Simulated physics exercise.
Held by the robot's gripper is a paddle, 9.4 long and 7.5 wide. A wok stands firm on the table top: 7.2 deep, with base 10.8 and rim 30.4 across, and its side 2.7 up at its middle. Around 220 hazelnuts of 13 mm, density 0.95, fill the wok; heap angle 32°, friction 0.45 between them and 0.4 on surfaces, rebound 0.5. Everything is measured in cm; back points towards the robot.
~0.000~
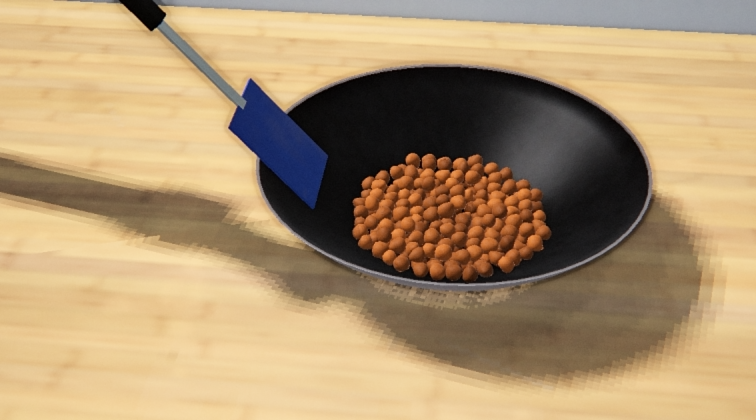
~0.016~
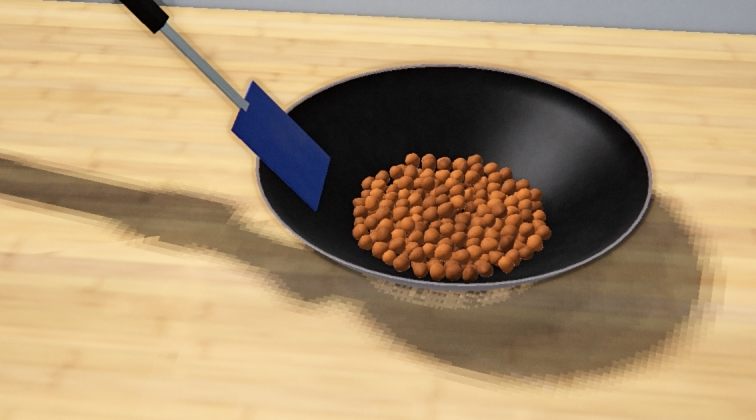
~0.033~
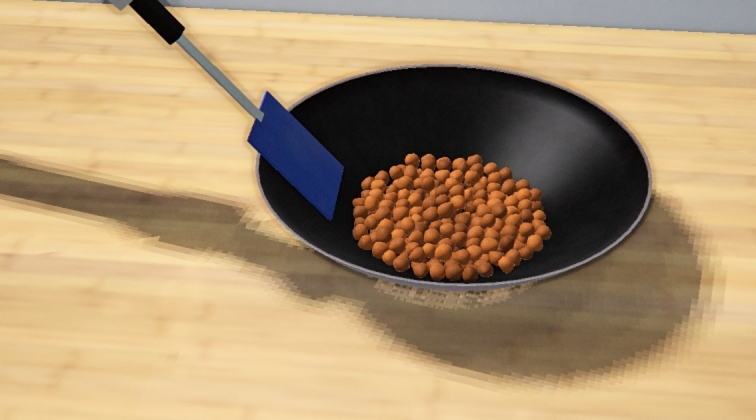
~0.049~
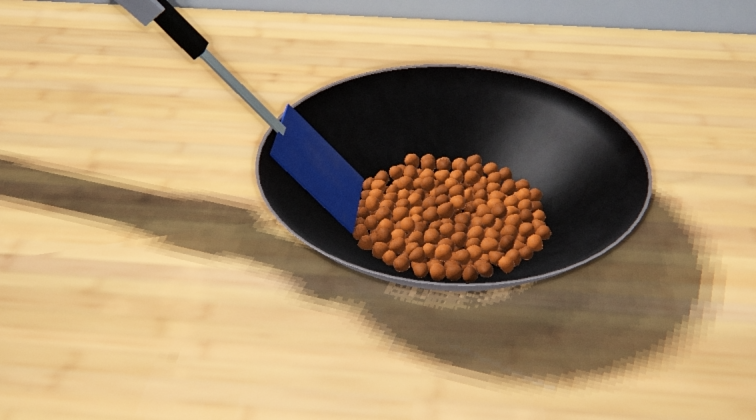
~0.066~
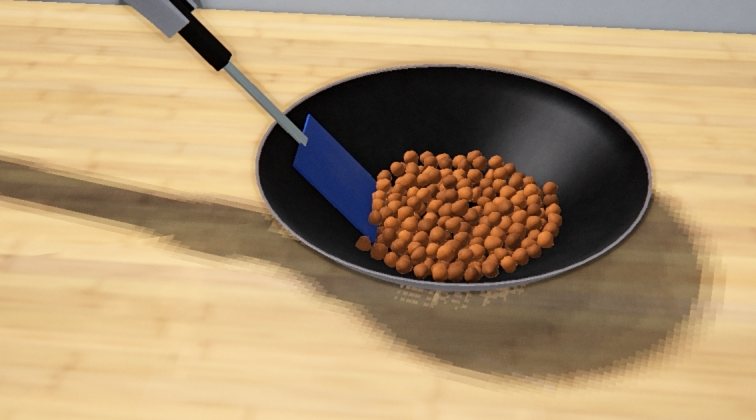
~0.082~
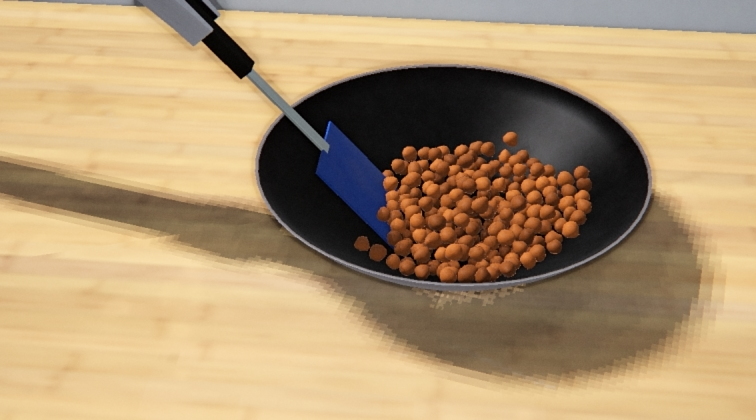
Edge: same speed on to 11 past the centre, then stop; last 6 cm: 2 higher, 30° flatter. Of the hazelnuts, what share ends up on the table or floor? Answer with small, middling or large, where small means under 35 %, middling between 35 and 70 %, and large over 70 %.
It is middling.
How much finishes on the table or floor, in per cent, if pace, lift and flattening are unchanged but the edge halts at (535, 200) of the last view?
Roughly 20 per cent, I'd say.
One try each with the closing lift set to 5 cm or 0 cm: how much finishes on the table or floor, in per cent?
Roughly 35 per cent, then 50 per cent.
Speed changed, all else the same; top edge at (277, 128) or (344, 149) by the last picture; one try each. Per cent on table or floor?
About 10 and 55 per cent.
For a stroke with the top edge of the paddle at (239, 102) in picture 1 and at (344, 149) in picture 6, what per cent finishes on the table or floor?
55 %.
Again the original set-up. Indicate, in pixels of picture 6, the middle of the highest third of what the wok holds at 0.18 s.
It is centred at roughly (593, 174).
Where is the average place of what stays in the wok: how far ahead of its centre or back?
Roughly 3.0 centimetres ahead.
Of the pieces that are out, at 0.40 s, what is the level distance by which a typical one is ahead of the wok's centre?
About 24 cm.
After 0.13 s, sloping 49°, highest piece 9 above the table; 214 in the wok, 2 on the blade or in flight.
After 0.18 s, sloping 42°, highest piece 12 above the table; 203 in the wok, 13 on the blade or in flight.
After 0.40 s, sloping 19°, highest piece 16 above the table; 116 in the wok, 51 on the table or floor, 49 on the blade or in flight.
After 1.45 s, sloping 19°, highest piece 4 above the table; 115 in the wok, 101 on the table or floor.
At rest, 115 in the wok, 101 on the table or floor. That is 47 % on the table or floor.
